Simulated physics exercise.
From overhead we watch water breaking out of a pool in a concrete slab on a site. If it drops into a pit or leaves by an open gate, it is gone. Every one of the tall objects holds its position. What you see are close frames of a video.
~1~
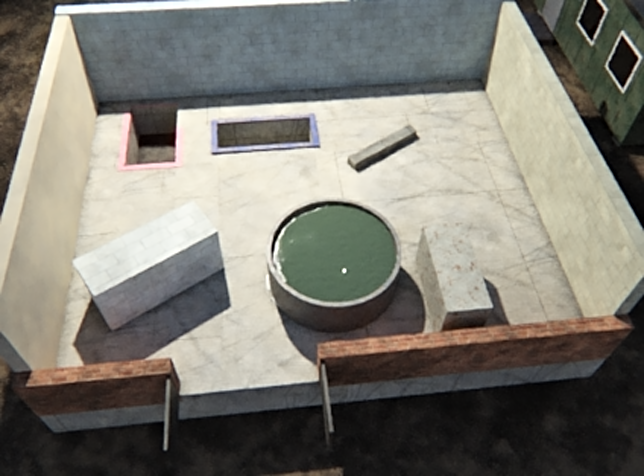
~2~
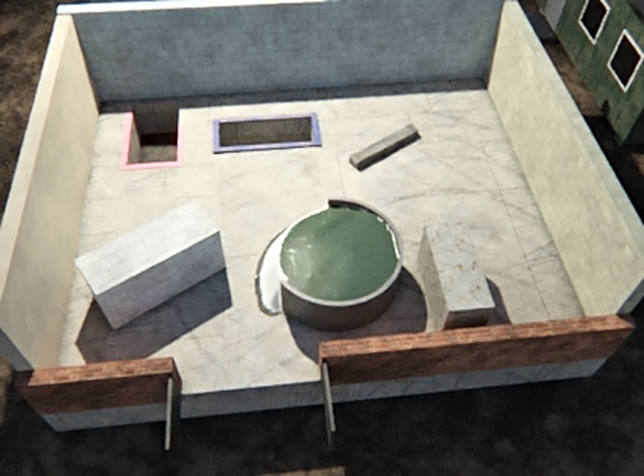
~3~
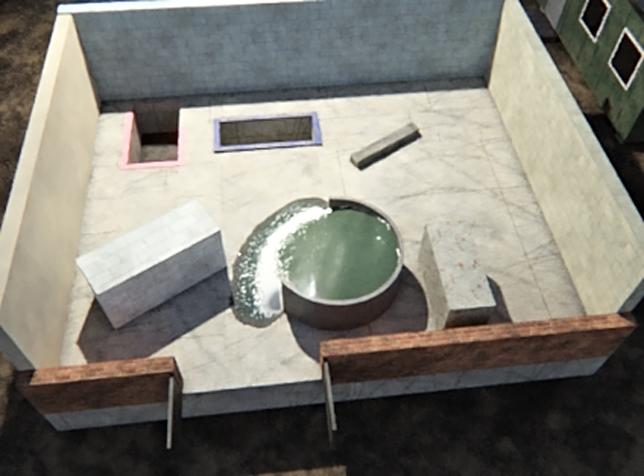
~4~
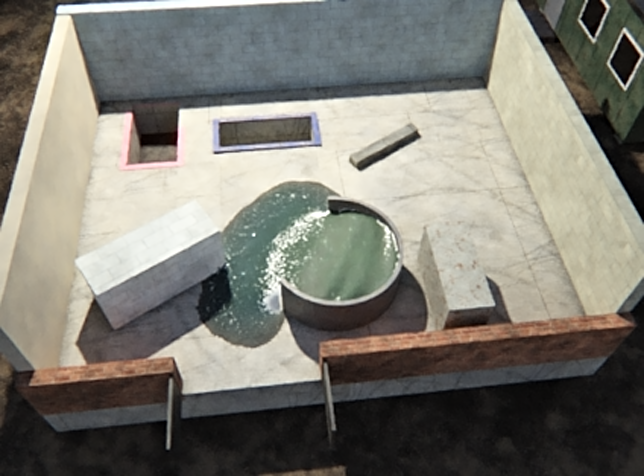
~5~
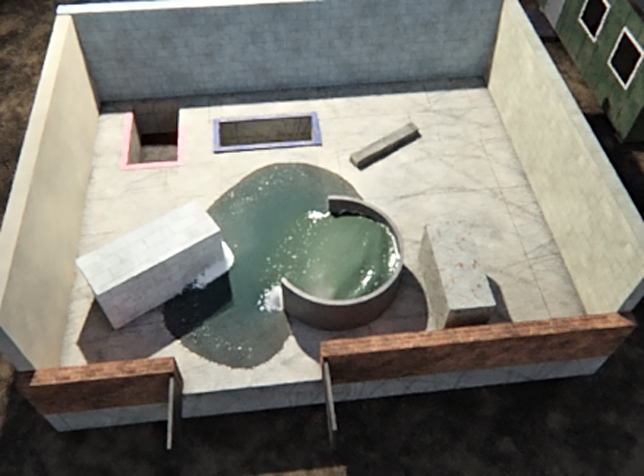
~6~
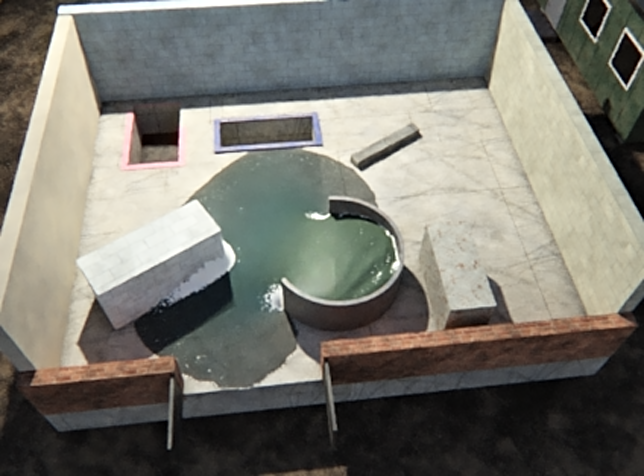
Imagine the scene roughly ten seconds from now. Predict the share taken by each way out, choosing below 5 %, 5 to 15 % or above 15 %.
In order: The gate lands in the middle band - five to fifteen per cent; the pink pit lands in the top band - past fifteen per cent; the blue pit lands in the middle band - five to fifteen per cent.
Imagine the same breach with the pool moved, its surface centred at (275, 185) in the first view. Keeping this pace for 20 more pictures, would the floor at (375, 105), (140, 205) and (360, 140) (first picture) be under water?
Checking the three spots, I get high and dry, swamped, high and dry.
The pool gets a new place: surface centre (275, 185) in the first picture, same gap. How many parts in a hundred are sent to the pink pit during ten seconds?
Within ten seconds roughly 50 percent of the total ends in the pink pit.
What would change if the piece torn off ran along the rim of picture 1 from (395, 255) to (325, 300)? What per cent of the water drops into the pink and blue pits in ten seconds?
Approximately, pink takes 2 % and blue takes 0 %.
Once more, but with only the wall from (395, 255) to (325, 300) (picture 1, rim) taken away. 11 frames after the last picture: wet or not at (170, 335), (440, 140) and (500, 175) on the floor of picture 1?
Note, points one to three: Reached and soaked / unreached / unreached.
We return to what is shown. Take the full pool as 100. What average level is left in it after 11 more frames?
Close to 26 in a hundred.
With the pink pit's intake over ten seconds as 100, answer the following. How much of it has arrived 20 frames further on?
About 45 per cent.
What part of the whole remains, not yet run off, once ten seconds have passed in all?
About 36 per cent.
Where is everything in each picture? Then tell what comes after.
The first frame shows the round tank at (334, 251) is whole and still.
In the second frame, water pours out at (280, 248) and has run to (274, 312).
In the third frame, the front is at (243, 318), out from the gap at (281, 248).
In the fourth frame, the front is at (216, 330), out from the gap at (280, 250).
In the fifth frame, the front is at (179, 334), out from the gap at (281, 250).
In the sixth frame, water pours out at (282, 251) and has run to (149, 340).
A moment on, water covers 30 % of the floor; the gate 1 %, the pink pit 1 %, the blue pit 3 %.
Next, water covers 35 % of the floor; the gate 1 %, the pink pit 9 %, the blue pit 6 %.
Then, water covers 40 % of the floor; the gate 2 %, the pink pit 19 %, the blue pit 10 %.
Later, water covers 45 % of the floor; the gate 5 %, the pink pit 34 %, the blue pit 11 %.
In the end, water covers 50 % of the floor; the gate 10 %, the pink pit 42 %, the blue pit 11 %.
